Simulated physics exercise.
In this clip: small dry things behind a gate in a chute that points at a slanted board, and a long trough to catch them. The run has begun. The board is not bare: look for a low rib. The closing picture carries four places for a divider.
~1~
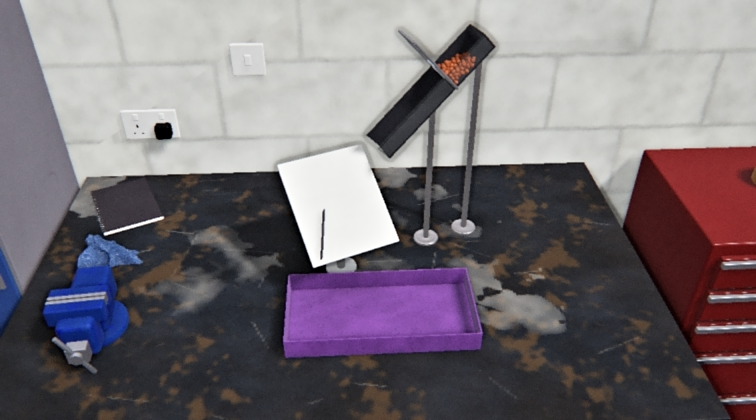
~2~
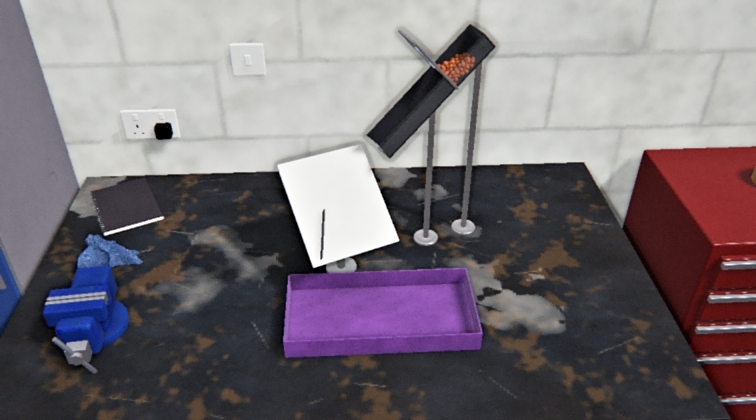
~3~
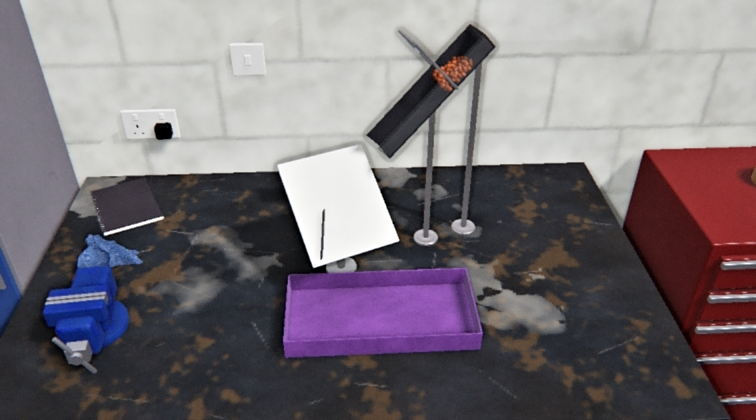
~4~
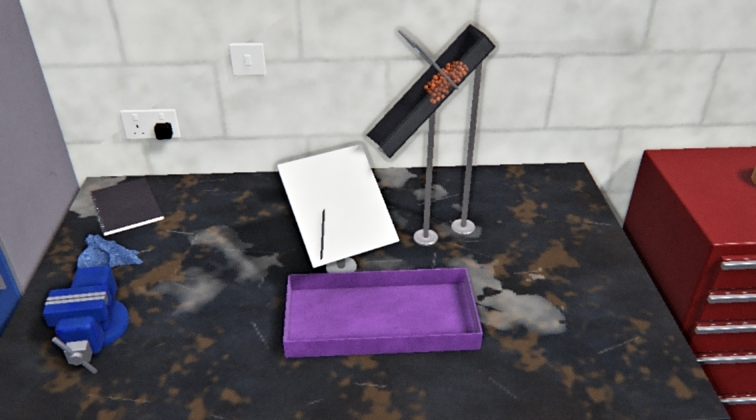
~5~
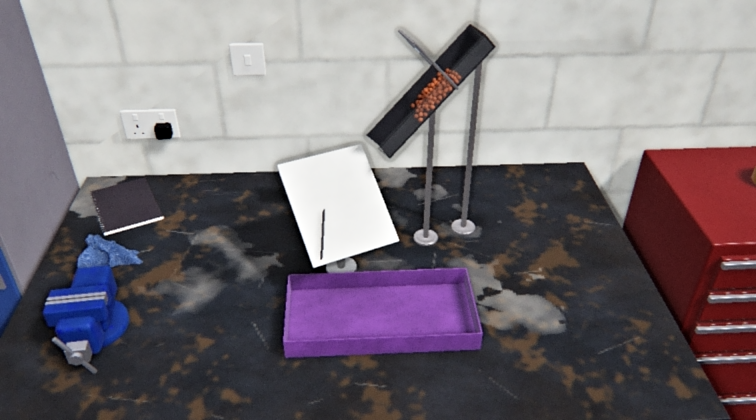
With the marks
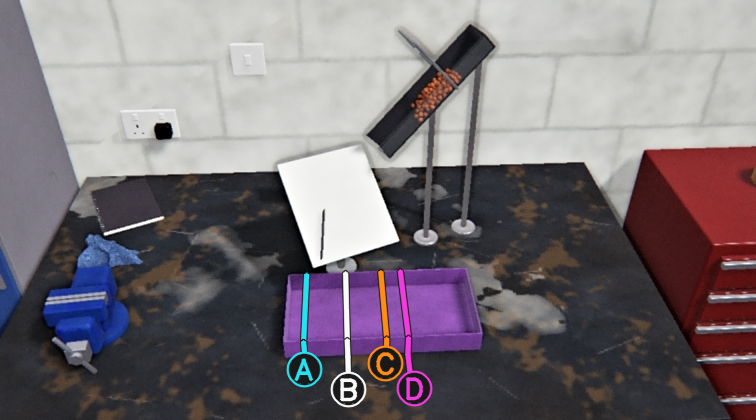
Orange-brown pellets sliding down a dark tilted chute past a raised gate, above a slanted white board and an empty purple trough.
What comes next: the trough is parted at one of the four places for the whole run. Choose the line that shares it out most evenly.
Best: B.
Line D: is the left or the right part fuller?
More lands on the left.
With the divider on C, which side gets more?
The left side.
On the marked copy, line A crosses the front rim at (303, 341); line B crosses the front rim at (347, 339); line C crosses the front rim at (386, 337); line D crosses the front rim at (408, 336).
For line A, of what is caught, none on the left of the divider, all on the right.
For line B, of what is caught, about two thirds on the left of the divider, about a third on the right.
For line C, of what is caught, most on the left of the divider, a small part on the right.
For line D, of what is caught, nearly all on the left of the divider, a stray few on the right.
